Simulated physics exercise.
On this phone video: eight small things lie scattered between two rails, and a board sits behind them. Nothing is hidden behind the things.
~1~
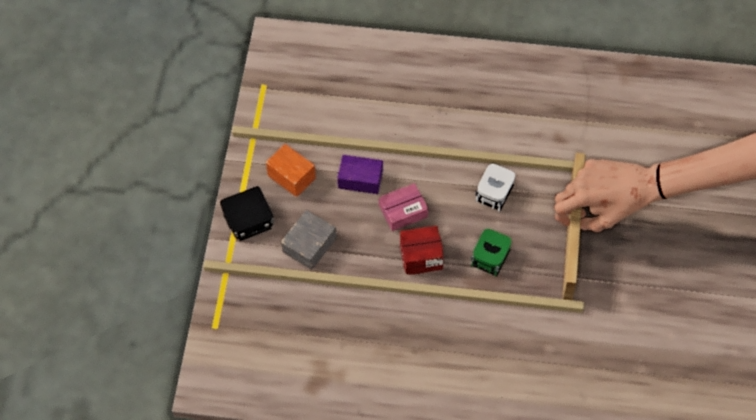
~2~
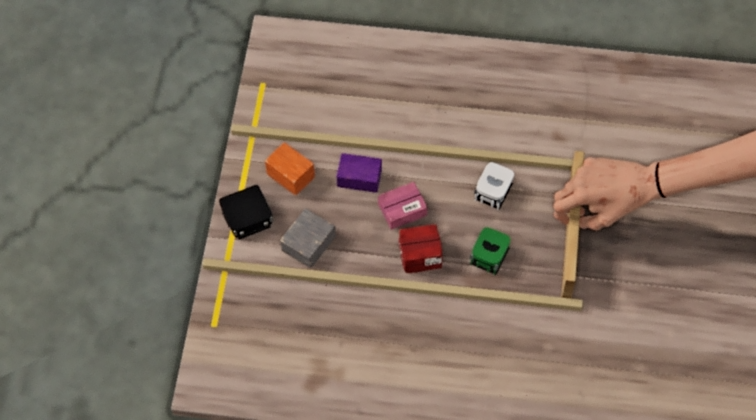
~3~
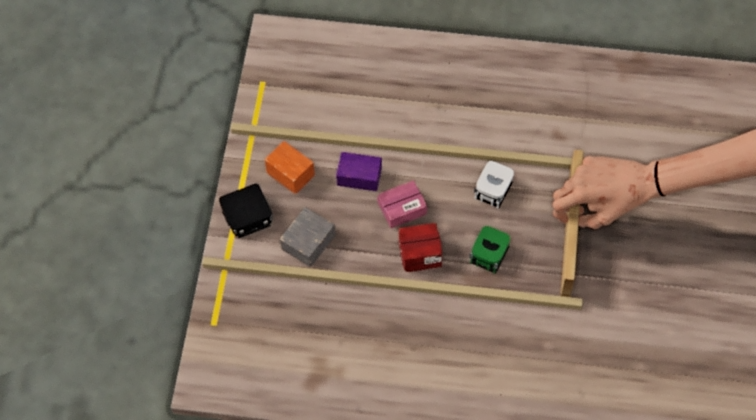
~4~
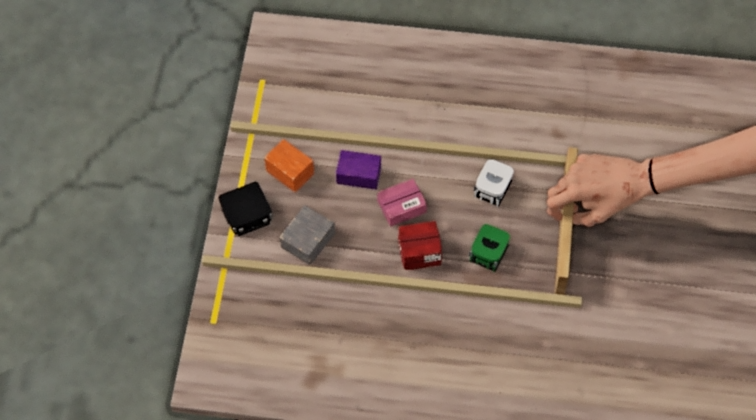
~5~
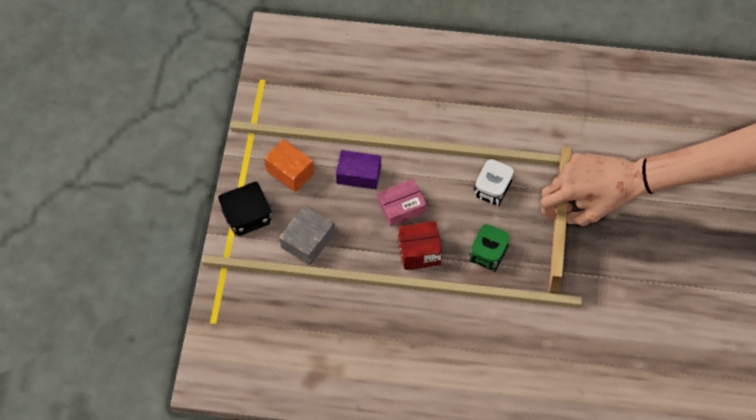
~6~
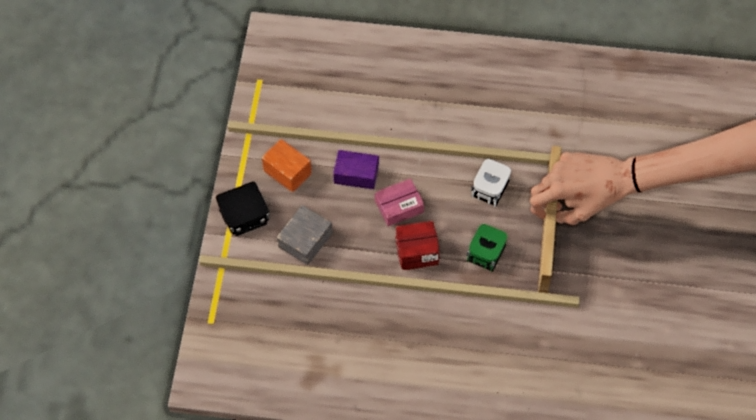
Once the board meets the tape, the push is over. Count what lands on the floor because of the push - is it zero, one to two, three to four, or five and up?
The count is five and up.
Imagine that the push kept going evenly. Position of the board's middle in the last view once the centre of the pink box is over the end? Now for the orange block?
First one: Around (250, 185). Other one: Around (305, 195).
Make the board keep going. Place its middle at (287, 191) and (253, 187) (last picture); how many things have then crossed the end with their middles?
The counts are 3 and 5.
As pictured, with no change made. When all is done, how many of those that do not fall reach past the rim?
I'd say 2 of them.
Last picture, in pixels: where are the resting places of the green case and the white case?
In the last picture the green case sits around (214, 222) and the white case around (228, 158).
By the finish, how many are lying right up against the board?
The number is 2.
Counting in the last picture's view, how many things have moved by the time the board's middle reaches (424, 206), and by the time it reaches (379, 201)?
The first number is 4, the next one 6.
A little later, none off yet; black case at rest near (243, 209); orange block at rest near (287, 166); grey block at rest near (305, 235).
Next, none off yet; black case shifted about its own width near (208, 202); orange block shifted about its own width near (243, 163); grey block shifted about its own width near (240, 231).
When it is over, the number that fall off is five or more; down, red box, pink box, purple block, grey block, orange block and black case.
